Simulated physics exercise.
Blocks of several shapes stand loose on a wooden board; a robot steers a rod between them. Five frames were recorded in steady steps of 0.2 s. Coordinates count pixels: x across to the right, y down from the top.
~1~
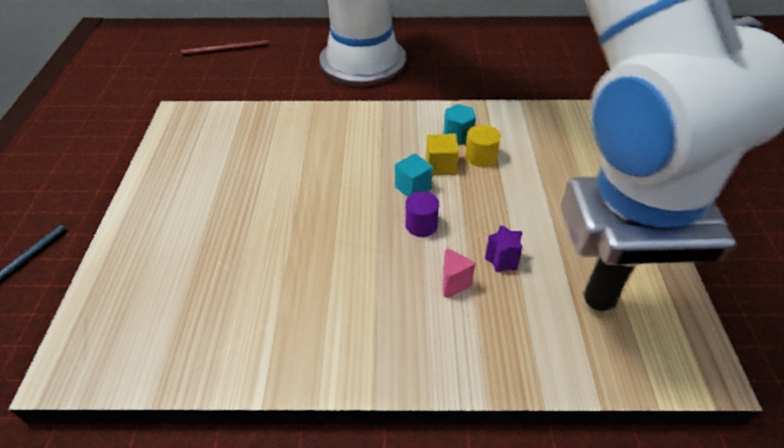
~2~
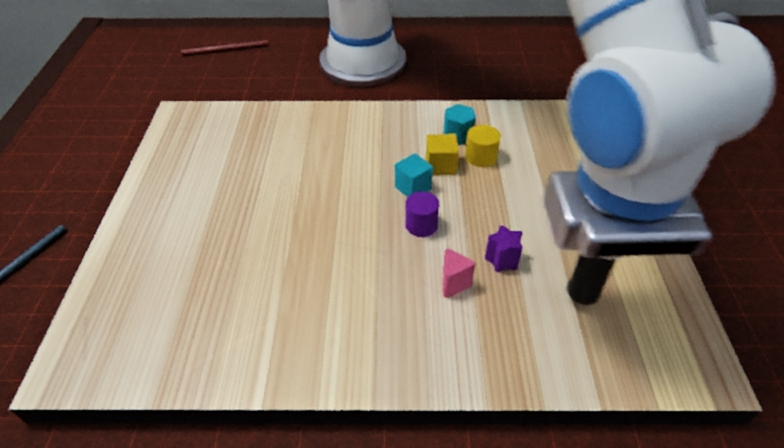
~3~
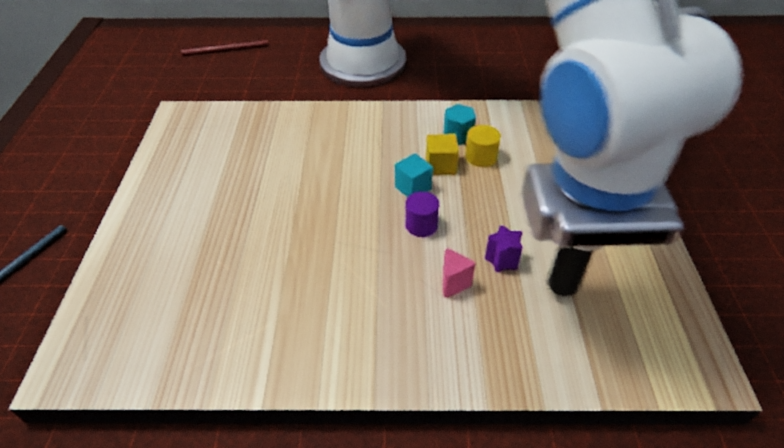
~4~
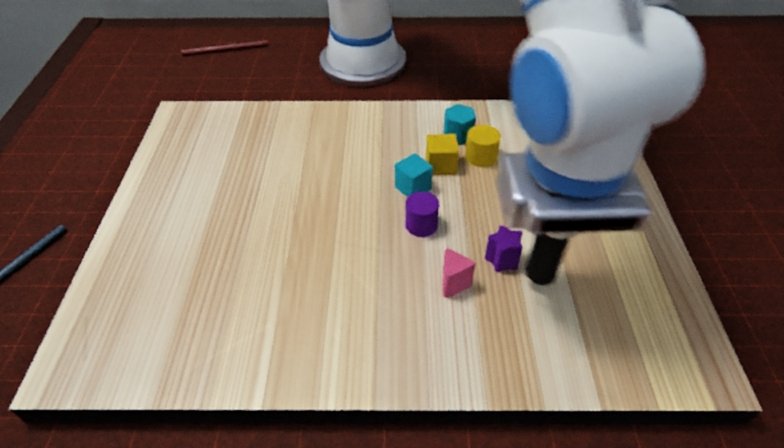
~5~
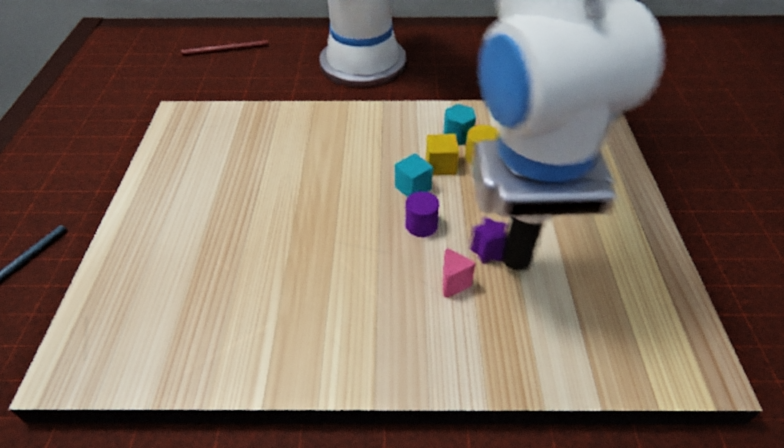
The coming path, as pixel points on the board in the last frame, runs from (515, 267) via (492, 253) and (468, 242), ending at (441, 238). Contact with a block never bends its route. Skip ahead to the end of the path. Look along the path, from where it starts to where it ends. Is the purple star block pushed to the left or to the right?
Displaced right.
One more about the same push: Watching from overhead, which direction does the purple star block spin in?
Overhead view: Clockwise.
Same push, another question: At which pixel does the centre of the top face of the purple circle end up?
In the picture, it is at (401, 192).
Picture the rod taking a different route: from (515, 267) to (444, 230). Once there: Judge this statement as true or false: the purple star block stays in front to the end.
The statement is true.
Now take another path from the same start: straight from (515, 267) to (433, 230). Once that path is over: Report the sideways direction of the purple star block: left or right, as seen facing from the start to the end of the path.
The purple star block goes right.
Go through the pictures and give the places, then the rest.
The first picture shows tip of the rod at (599, 298), middles of tops, purple circle at (422, 203), pink triangular piece at (456, 262), purple star block at (507, 238).
The second picture shows rod at (583, 292), nothing pushed.
The third picture shows rod at (563, 284), nothing pushed.
The fourth picture shows rod at (541, 273), nothing pushed.
The fifth picture shows rod at (517, 259), purple circle at (422, 203), pink triangular piece at (456, 262), purple star block at (492, 229).
On the path given first. Halfway along, rod at (481, 238); purple star block at (456, 208).
At the end, rod at (442, 230); purple circle at (401, 192); pink triangular piece unmoved; purple star block at (434, 197), turned 65° clockwise.
